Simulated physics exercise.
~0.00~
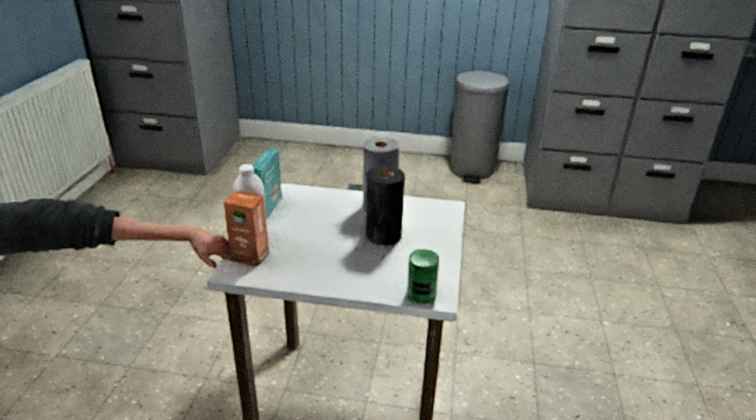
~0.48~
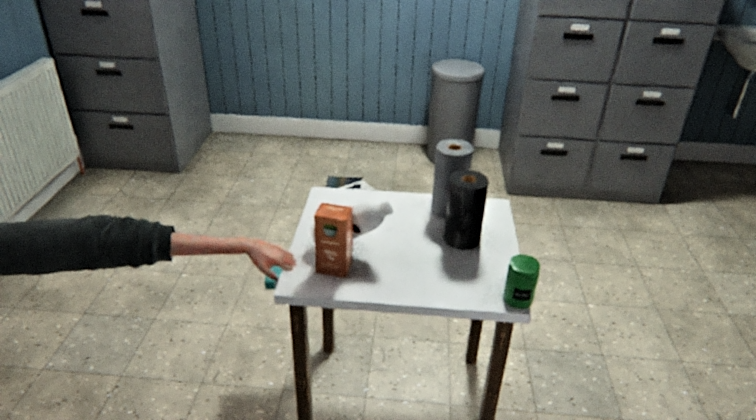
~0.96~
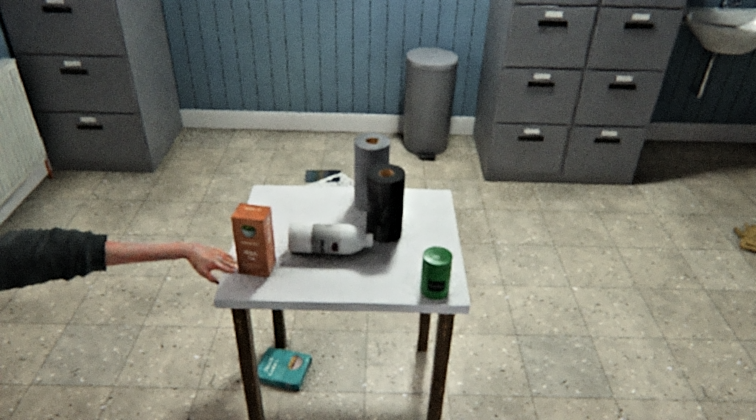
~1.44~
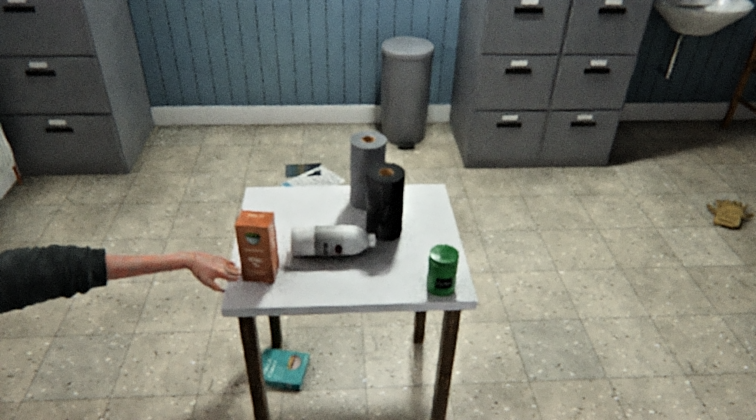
A hand at the left edge of a small white table jolted it, and the turquoise packet dropped to the floor while the white bottle toppled onto its side; the orange carton, green jar and two rolls stayed standing on top.
